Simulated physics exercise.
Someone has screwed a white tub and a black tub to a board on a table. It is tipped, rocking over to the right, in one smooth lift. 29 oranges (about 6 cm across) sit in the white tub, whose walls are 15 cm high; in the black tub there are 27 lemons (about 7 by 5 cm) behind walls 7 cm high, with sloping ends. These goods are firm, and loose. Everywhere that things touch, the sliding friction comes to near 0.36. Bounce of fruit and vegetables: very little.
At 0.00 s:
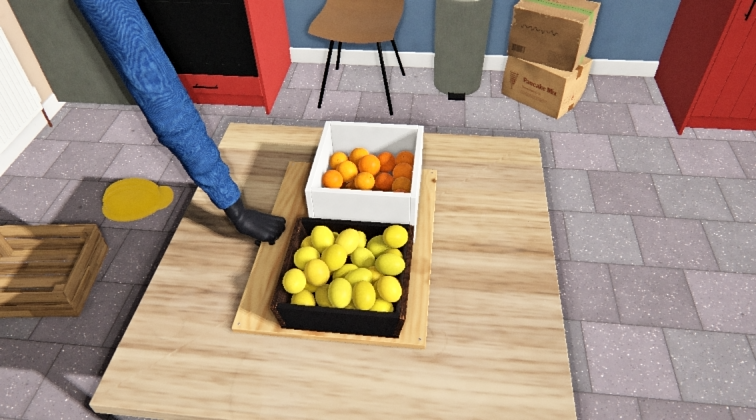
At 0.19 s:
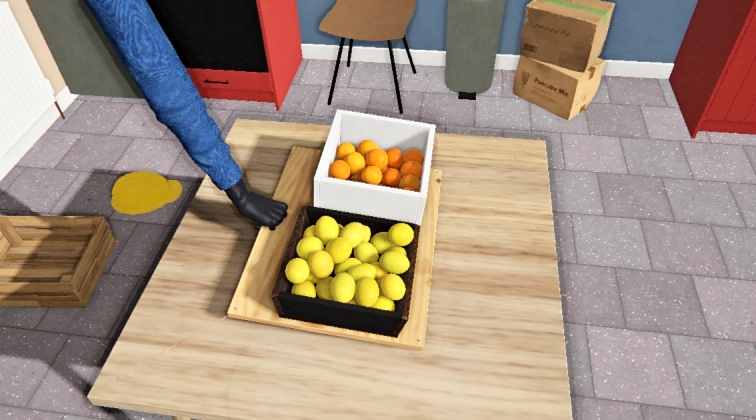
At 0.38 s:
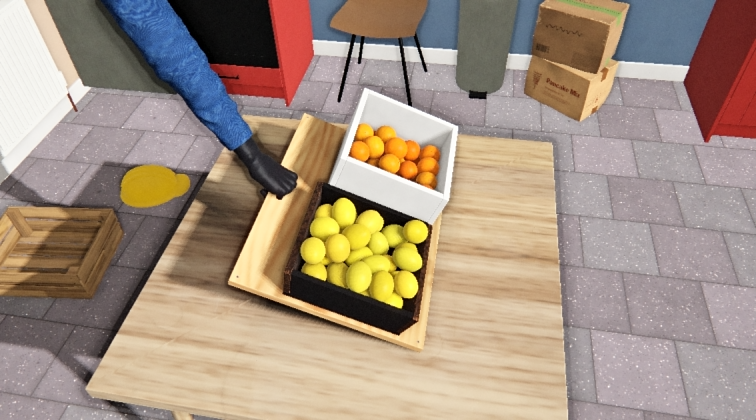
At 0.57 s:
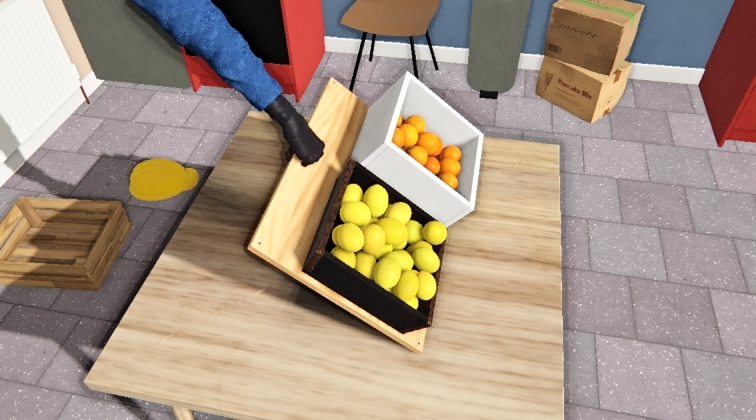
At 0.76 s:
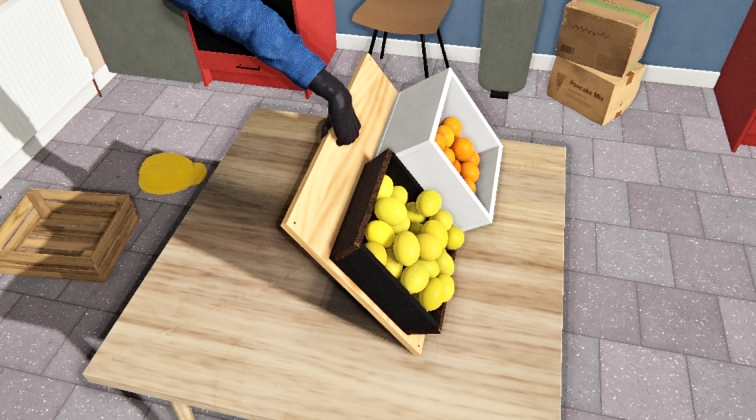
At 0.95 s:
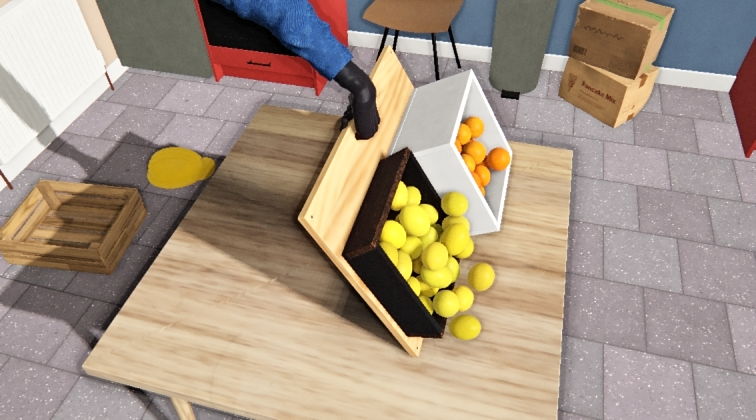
In a kitchen, a blue-sleeved arm tilting a board steeply rightward with tubs of oranges and lemons, some lemons rolling onto the table.
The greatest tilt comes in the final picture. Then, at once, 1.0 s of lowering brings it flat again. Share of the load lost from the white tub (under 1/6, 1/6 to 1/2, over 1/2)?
Under 1/6.
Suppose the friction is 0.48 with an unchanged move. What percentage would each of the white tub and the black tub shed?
White tub 0, black tub 40 per cent.
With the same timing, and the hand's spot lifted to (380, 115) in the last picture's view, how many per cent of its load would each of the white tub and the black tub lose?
Then white tub 10, black tub 40 per cent.
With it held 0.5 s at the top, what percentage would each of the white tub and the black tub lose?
In that case you'd see white tub shed 0 percent of its load and black tub shed 40 percent.
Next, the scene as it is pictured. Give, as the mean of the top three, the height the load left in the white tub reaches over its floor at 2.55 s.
Near 13 centimetres, I'd say.
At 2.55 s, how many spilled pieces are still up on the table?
My count comes to close to 8.
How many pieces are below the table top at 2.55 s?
Roughly 2.
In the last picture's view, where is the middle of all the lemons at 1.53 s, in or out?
I'd say near (398, 271).
After 1.21 s, tilt 51°; white tub 28 in, 1 out and black tub 19 in, 8 out.
After 1.53 s, tilt 23°; white tub 28 in, 1 out and black tub 17 in, 10 out.
After 1.98 s, tilt 0°; white tub 28 in, 1 out and black tub 17 in, 10 out.
When it is over (at 2.55 s), white tub 28 in, 1 out and black tub 17 in, 10 out. Asked share, 1 of 29, 3 per cent.
